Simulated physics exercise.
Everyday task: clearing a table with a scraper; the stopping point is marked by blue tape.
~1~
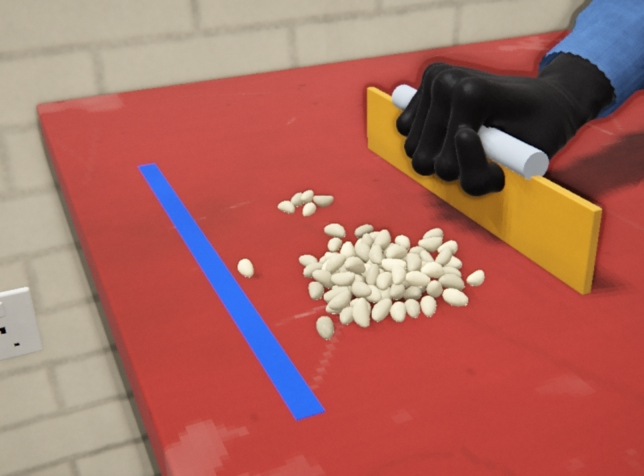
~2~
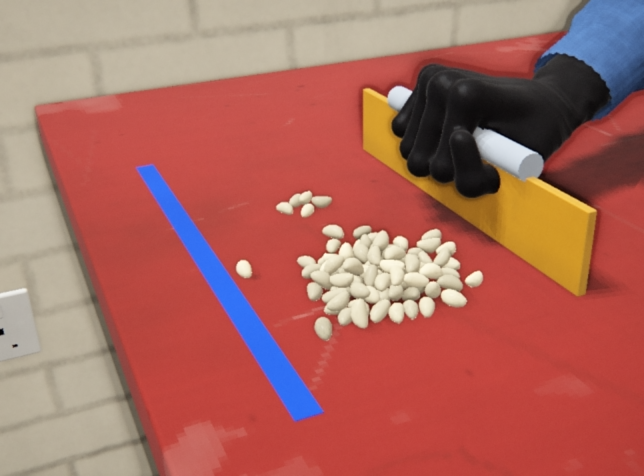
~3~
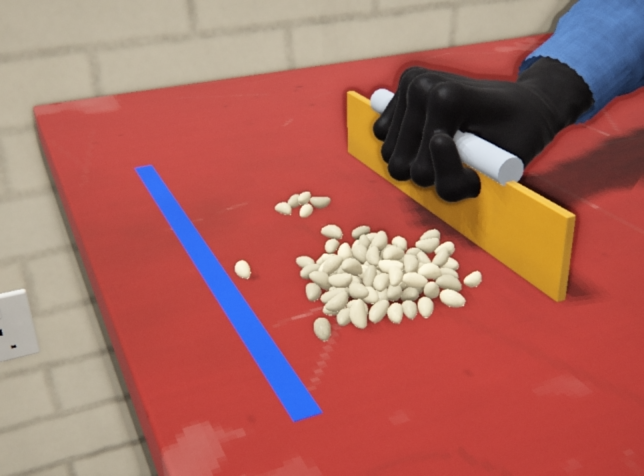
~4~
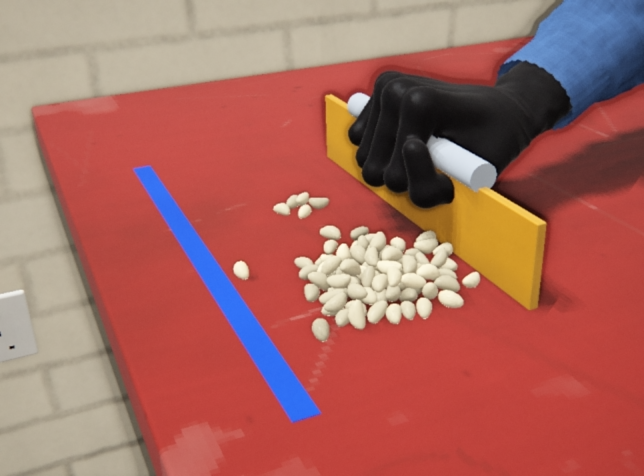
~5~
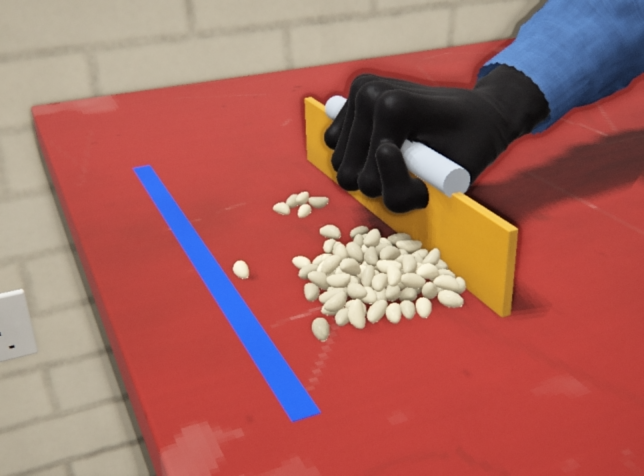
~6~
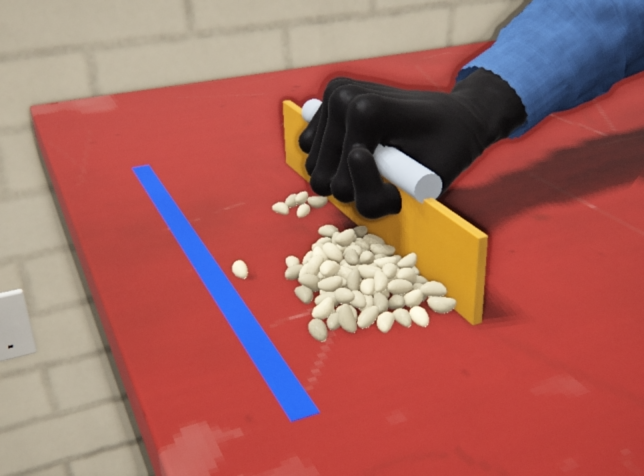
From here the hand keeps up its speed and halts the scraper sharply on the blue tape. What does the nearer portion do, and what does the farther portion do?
Nearer portion: Some comes off; farther portion: Nothing comes off.
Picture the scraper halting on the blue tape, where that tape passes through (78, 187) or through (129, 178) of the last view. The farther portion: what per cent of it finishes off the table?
First stop around 100 per cent, second stop around 0 per cent.
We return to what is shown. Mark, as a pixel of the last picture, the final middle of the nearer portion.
About (178, 328).
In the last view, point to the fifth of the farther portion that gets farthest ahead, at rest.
Roughly (147, 226).
Then, 0.45 s later than the last frame, scraper still moving, near (271, 171); nearer portion all on the table, its front near (232, 346); farther portion all on the table, its front near (231, 210).
Then, 0.91 s later than the last frame, scraper stopped at the blue tape; nearer portion all on the table, its front near (121, 401); farther portion all on the table, its front near (147, 226).
Then, 1.19 s later than the last frame, scraper stopped at the blue tape; nearer portion about a tenth over the edge; farther portion all on the table, its front near (137, 228).
When it is over, scraper stopped at the blue tape; nearer portion about a tenth over the edge; farther portion all on the table, its front near (137, 228).
